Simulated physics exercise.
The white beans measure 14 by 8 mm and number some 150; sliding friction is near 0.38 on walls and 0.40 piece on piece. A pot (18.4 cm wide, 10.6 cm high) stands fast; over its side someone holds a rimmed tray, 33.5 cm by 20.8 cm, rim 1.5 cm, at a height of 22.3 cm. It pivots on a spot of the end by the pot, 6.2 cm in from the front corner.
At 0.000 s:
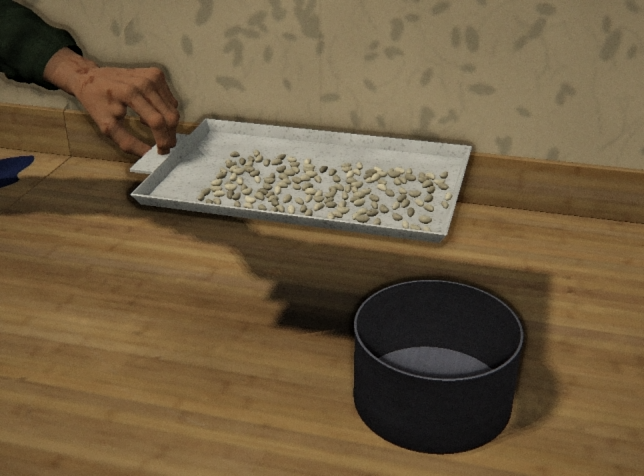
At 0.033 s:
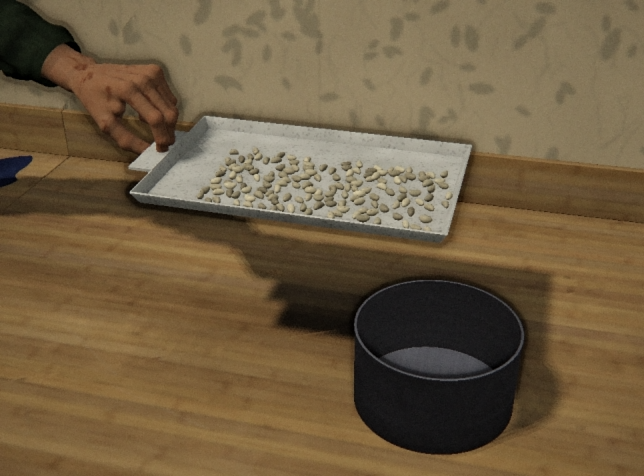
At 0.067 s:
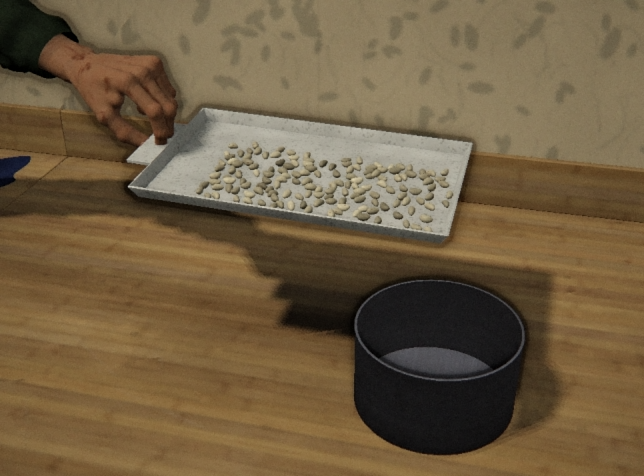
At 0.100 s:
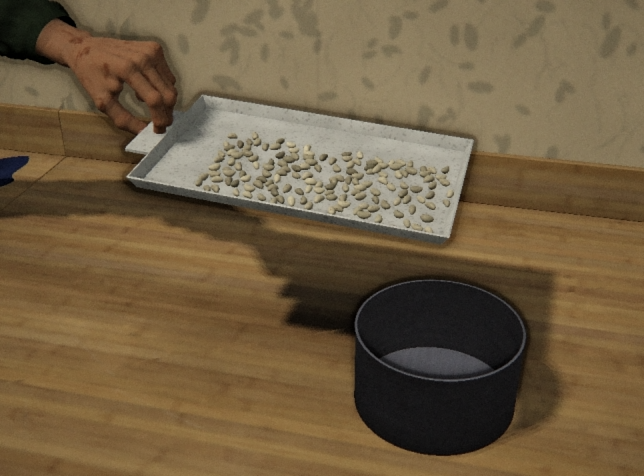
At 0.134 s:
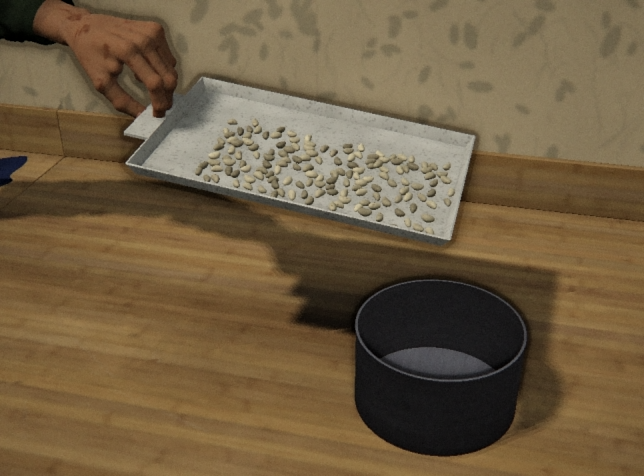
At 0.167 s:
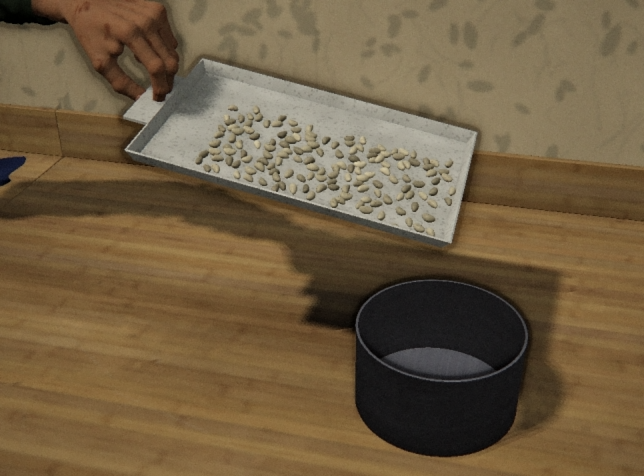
At first, a hand at the left holds a rimmed white tray of scattered pale beans almost level above a wooden counter, with a dark round pot standing at the lower right. Then the hand rises, slowly and then faster, slanting the tray down toward the right while the pot stays still.
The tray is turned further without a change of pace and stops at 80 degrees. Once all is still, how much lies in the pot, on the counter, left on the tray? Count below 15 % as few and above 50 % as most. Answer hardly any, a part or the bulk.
Pot: The bulk, counter: Hardly any, tray: Hardly any.
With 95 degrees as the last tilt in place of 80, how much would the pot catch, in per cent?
In that case some 95 per cent.
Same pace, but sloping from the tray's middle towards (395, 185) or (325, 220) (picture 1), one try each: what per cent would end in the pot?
Some 20 and 70 per cent.
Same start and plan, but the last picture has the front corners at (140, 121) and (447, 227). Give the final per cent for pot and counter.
Pot 20, counter 80.
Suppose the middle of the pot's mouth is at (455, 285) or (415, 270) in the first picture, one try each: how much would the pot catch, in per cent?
Some 15 and 0 per cent.
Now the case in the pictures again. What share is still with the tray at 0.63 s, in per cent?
Some 70 per cent of the load.
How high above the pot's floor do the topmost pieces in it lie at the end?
Roughly 2.0 cm.
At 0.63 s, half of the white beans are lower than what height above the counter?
Roughly 22 cm.
Then, at 0.45 s, tilt 47 degrees; the tray holds 100 %, the pot 0 %.
After 0.63 s, tilt 68 degrees; the tray holds 70 %, the pot 0 %.
After 0.94 s, tilt 80 degrees; the tray holds 0 %, the pot 95 %.
By 1.7 s all is still; pot 95 %, counter 5 %, tray 0 %.
